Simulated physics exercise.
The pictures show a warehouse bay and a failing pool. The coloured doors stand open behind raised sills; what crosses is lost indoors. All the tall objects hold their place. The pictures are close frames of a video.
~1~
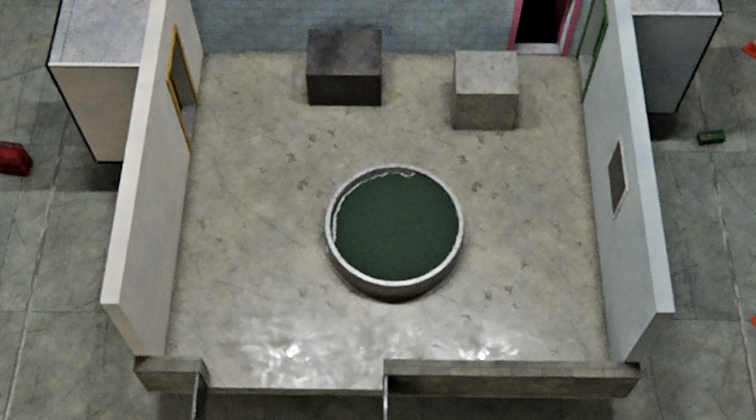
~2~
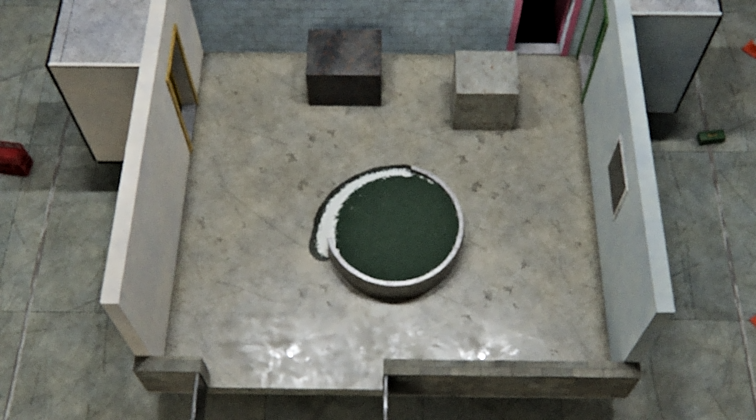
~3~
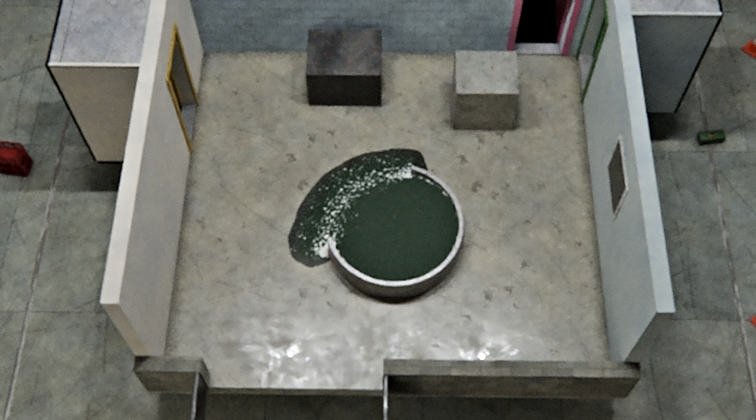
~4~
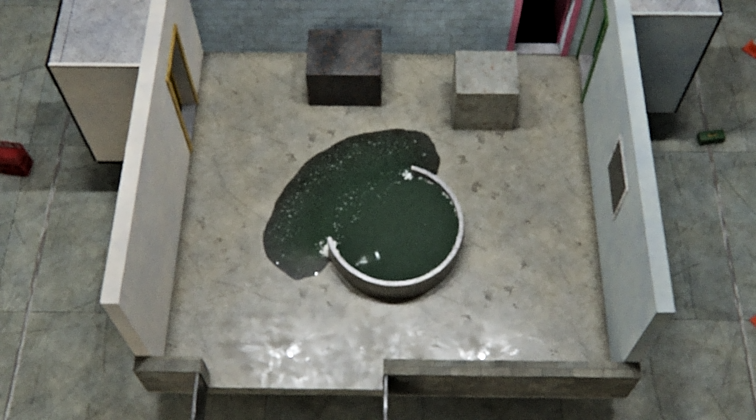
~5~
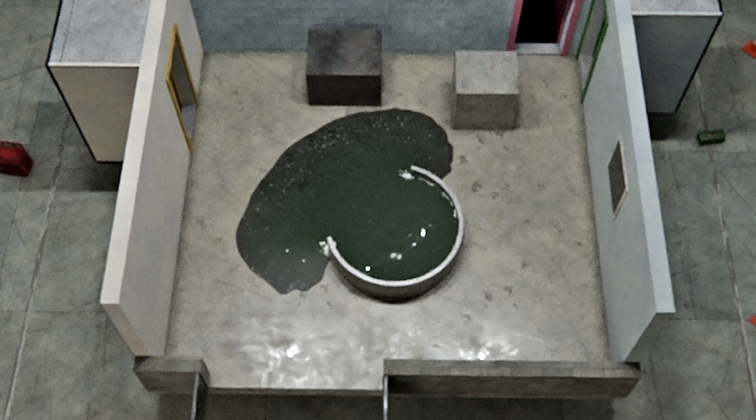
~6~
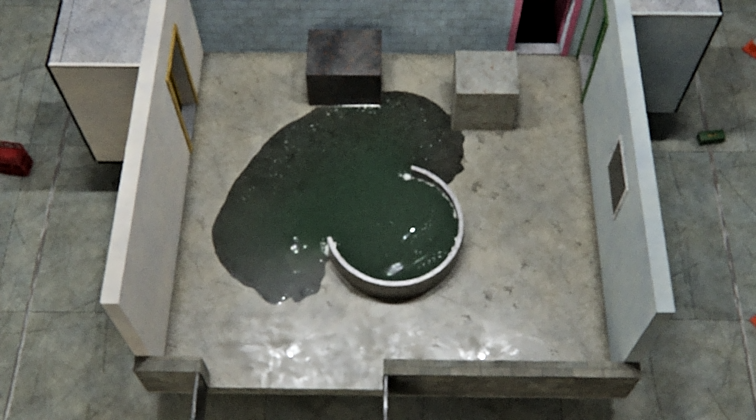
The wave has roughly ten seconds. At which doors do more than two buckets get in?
In the end: The pink door holds within the limit; the yellow door floods; the green door holds within the limit.
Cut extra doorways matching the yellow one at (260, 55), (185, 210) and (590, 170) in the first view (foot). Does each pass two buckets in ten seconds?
In turn: Floods, passes that mark, takes less.
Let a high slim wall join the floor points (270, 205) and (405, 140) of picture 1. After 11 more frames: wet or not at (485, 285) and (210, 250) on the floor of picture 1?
In that order: Not flooded, covered.
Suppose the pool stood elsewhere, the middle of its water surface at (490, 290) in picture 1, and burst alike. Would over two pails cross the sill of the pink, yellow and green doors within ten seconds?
My reading: Pink door holds, yellow door goes over, green door lets less in.
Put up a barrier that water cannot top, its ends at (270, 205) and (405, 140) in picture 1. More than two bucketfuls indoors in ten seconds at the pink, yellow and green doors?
The pink door holds, the yellow door stays under, the green door holds.
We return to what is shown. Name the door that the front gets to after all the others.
That is the green one.
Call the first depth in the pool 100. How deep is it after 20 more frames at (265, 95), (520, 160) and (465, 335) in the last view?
Roughly 12, 0 and 0 per cent, in turn.
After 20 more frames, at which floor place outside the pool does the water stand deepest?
Around (198, 96).
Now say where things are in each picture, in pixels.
The first frame shows the pool at (394, 225) is whole and still.
In the second frame, water pours out on the pool's far side and has run to (319, 255).
In the third frame, water pours out on the pool's far side and has run to (416, 157).
In the fourth frame, water pours out on the pool's far side and has run to (419, 137).
In the fifth frame, water pours out on the pool's far side and has run to (423, 120).
In the sixth frame, the front is at (222, 251), out from the gap on the pool's far side.
A moment on, water covers 35 % of the floor; the pink door not reached, the yellow door wet at the sill, nothing in, the green door not reached.
Next, water covers 40 % of the floor; the pink door not reached, the yellow door under two buckets in, the green door not reached.
Then, water covers 45 % of the floor; the pink door wet at the sill, nothing in, the yellow door over two buckets in, the green door not reached.
Later, water covers 60 % of the floor; the pink door wet at the sill, nothing in, the yellow door far over two buckets in, the green door wet at the sill, nothing in.
In the end, water covers 85 % of the floor; the pink door under two buckets in, the yellow door far over two buckets in, the green door wet at the sill, nothing in.
